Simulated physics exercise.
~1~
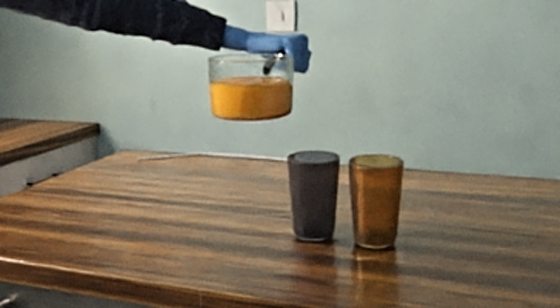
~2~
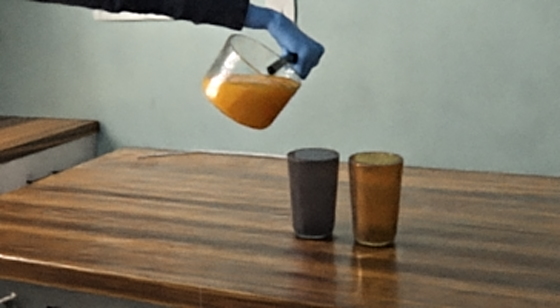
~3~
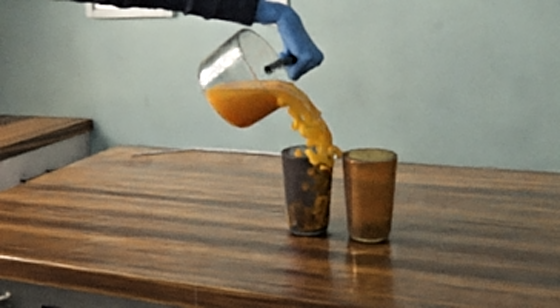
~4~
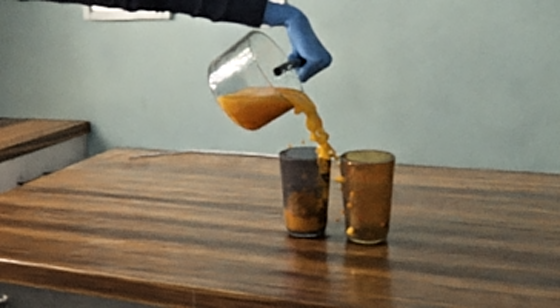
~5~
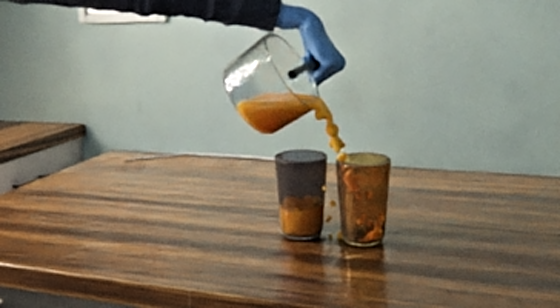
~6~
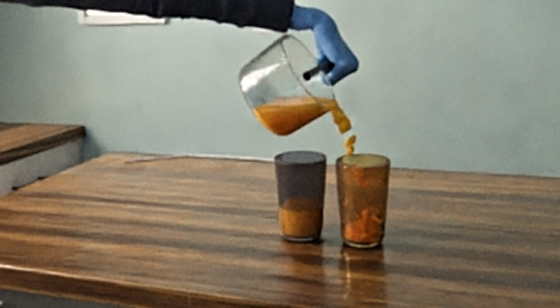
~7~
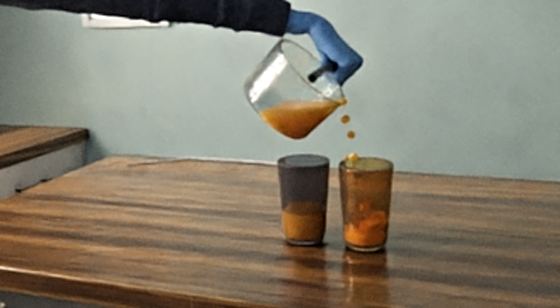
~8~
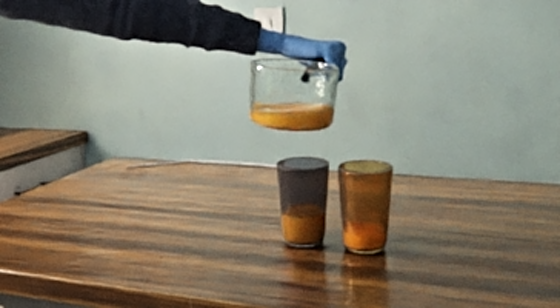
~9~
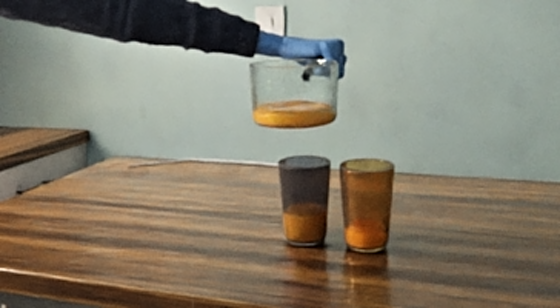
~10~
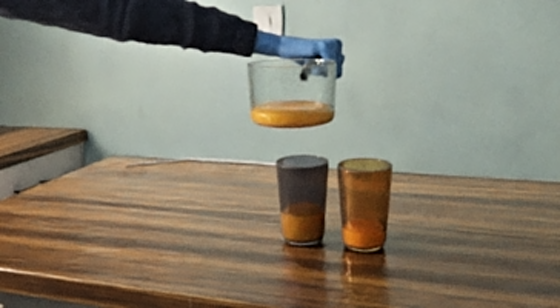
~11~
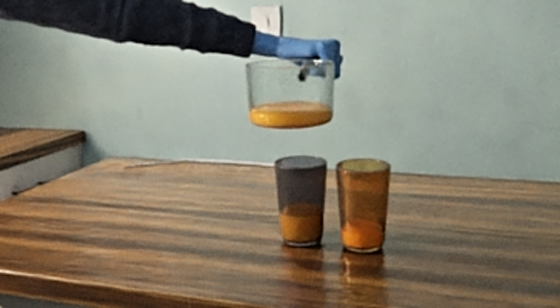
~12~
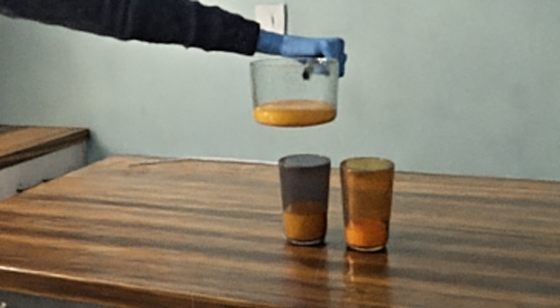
To begin with, a blue-gloved hand in a dark sleeve holds a clear saucepan of orange juice above two empty tumblers, one greyish and one amber, on a glossy wooden table. The hand tips the saucepan to the right, and juice streams into the left glass. Still pouring, it moves rightwards, so the stream crosses the gap, where a little spills, and runs into the right glass. The stream thins to drops as the saucepan swings back level. Finally, the hand holds it nearly still, with some juice left inside and both glasses partly filled.
